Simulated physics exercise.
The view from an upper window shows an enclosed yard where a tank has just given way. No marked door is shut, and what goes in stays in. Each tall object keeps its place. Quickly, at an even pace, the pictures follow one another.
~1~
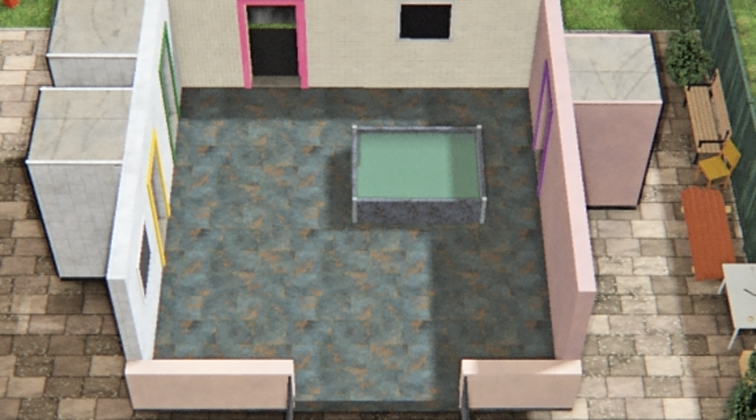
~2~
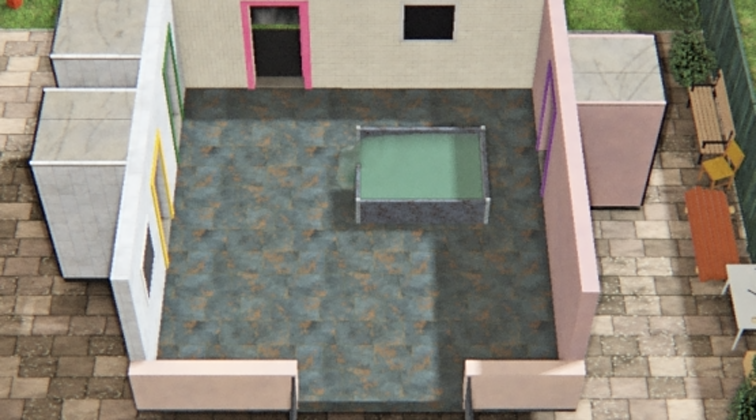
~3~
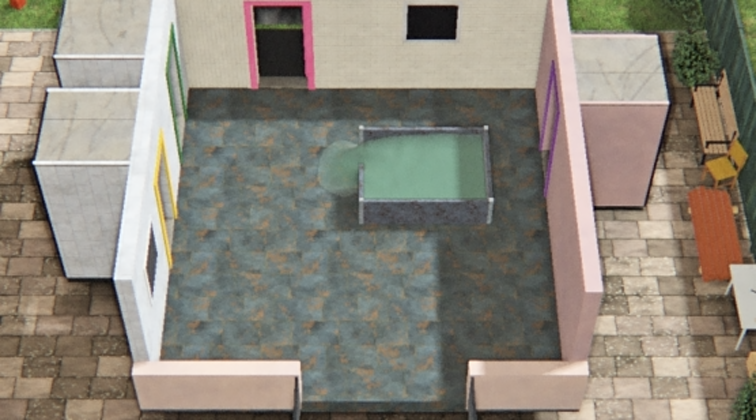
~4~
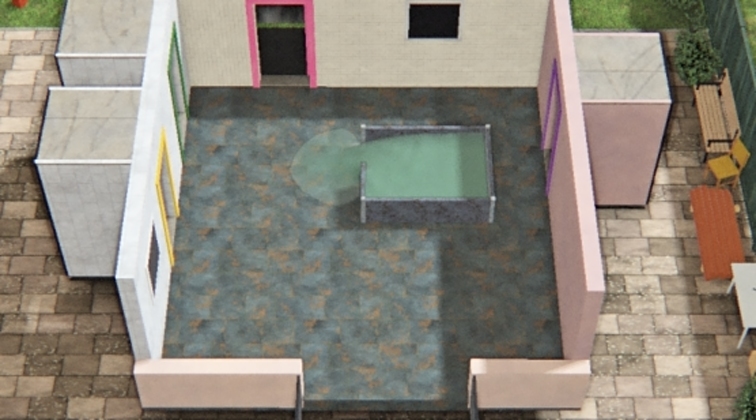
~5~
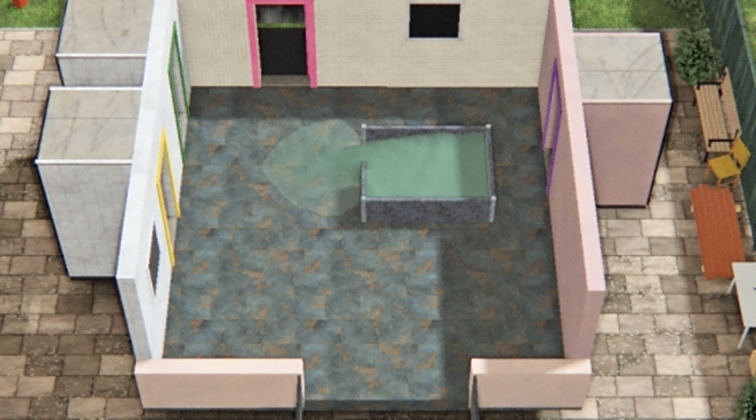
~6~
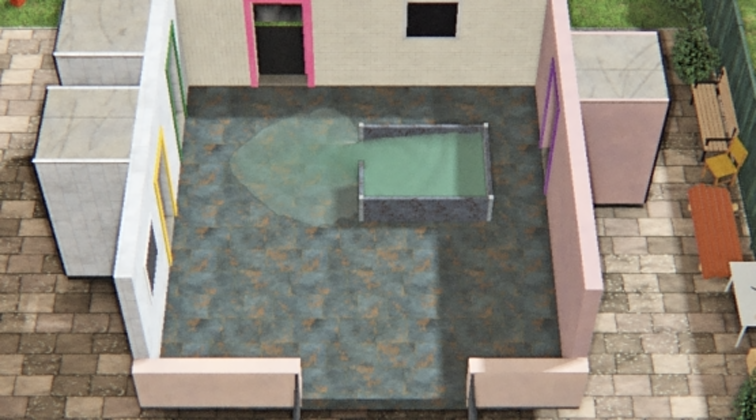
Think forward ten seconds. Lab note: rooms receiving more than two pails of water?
Result: Purple door within two pails; green door within two pails; yellow door above two pails; pink door above two pails.
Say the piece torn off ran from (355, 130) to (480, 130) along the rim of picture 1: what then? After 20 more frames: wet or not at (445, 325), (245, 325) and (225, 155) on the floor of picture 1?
One by one: Unsoaked; unsoaked; waterlogged.
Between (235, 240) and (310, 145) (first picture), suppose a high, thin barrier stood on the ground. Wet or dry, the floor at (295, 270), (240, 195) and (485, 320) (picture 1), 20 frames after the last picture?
Point by point: First submerged, second not reached, third not reached.
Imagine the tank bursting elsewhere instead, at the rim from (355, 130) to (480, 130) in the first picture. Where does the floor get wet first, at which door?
That would be the pink door.
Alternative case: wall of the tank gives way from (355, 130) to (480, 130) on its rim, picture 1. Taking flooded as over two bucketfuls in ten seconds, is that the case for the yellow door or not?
In short: The yellow one stays under.
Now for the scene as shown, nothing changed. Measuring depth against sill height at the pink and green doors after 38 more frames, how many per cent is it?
In order: Roughly 270 and 40 in a hundred.
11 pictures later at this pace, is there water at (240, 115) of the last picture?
My call: Swamped.
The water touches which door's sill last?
Answer - the door marked purple.
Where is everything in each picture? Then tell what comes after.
The first frame shows the open tank at (418, 166) is whole and still.
In the second frame, water pours out at (360, 161) and has run to (347, 149).
In the third frame, the front is at (321, 179), out from the gap at (363, 163).
In the fourth frame, the front is at (295, 175), out from the gap at (365, 162).
In the fifth frame, the front is at (268, 161), out from the gap at (366, 162).
In the sixth frame, the front is at (238, 155), out from the gap at (363, 160).
A moment on, water covers 20 % of the floor; the purple door not reached, the green door wet at the sill, nothing in, the yellow door not reached, the pink door wet at the sill, nothing in.
Next, water covers 30 % of the floor; the purple door not reached, the green door wet at the sill, nothing in, the yellow door under two buckets in, the pink door under two buckets in.
Then, water covers 30 % of the floor; the purple door not reached, the green door wet at the sill, nothing in, the yellow door over two buckets in, the pink door over two buckets in.
Later, water covers 50 % of the floor; the purple door not reached, the green door wet at the sill, nothing in, the yellow door over two buckets in, the pink door far over two buckets in.
In the end, water covers 75 % of the floor; the purple door wet at the sill, nothing in, the green door wet at the sill, nothing in, the yellow door over two buckets in, the pink door far over two buckets in.
